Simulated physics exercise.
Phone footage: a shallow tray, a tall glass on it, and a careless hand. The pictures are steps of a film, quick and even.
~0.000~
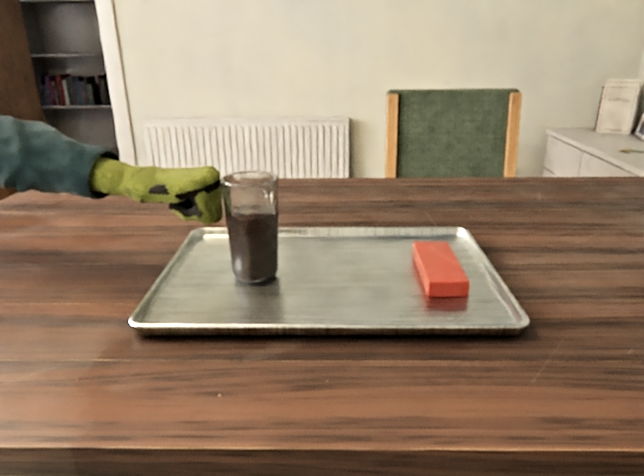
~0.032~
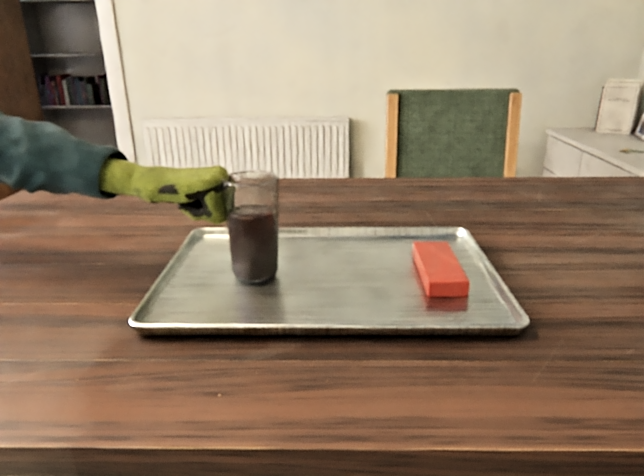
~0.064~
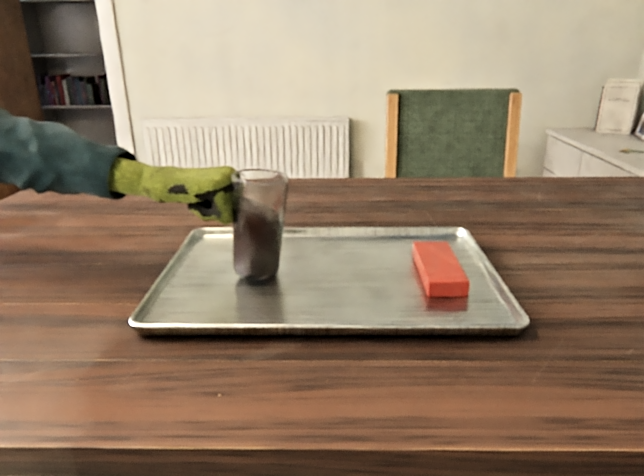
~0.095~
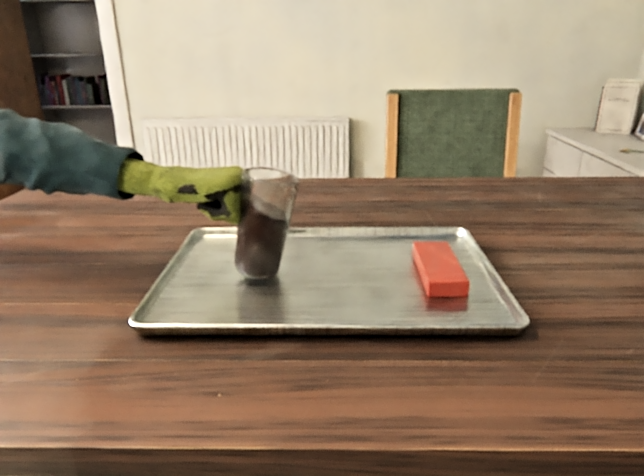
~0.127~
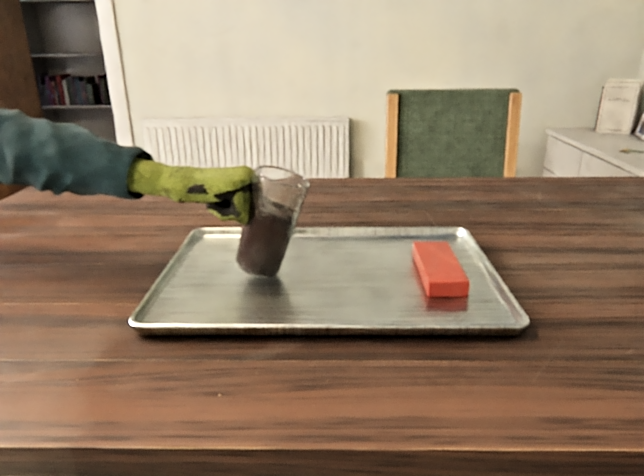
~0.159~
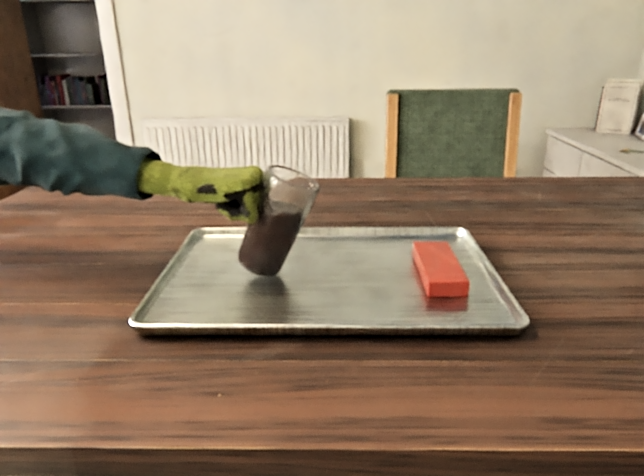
A hand in a green glove and teal sleeve reaches in from the left over a brown wooden table, seen from the front by a still camera. A tall glass of dark coffee stands on the left of a shallow silver tray, an orange-red block to the right, a green chair behind. The hand meets the glass near its rim and pushes it rightward, tilting it steadily.
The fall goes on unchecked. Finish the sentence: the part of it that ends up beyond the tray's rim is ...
It is less than a quarter.
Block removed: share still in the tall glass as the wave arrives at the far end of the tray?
65 percent or so.
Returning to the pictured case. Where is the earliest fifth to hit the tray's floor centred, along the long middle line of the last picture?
Roughly at (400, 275).
A moment on, the tall glass is falling and 100 per cent is in the glass, 0 on the tray and 0 above or beyond its rim.
Next, the tall glass lies on its side and 77 per cent is in the glass, 4 on the tray and 19 above or beyond its rim.
Then the tall glass lies on its side and 45 per cent is in the glass, 37 on the tray and 19 above or beyond its rim.
Later the tall glass lies on its side and 24 per cent is in the glass, 60 on the tray and 16 above or beyond its rim.
Finally, 87 per cent is held by tray and glass, 13 is off the tray.
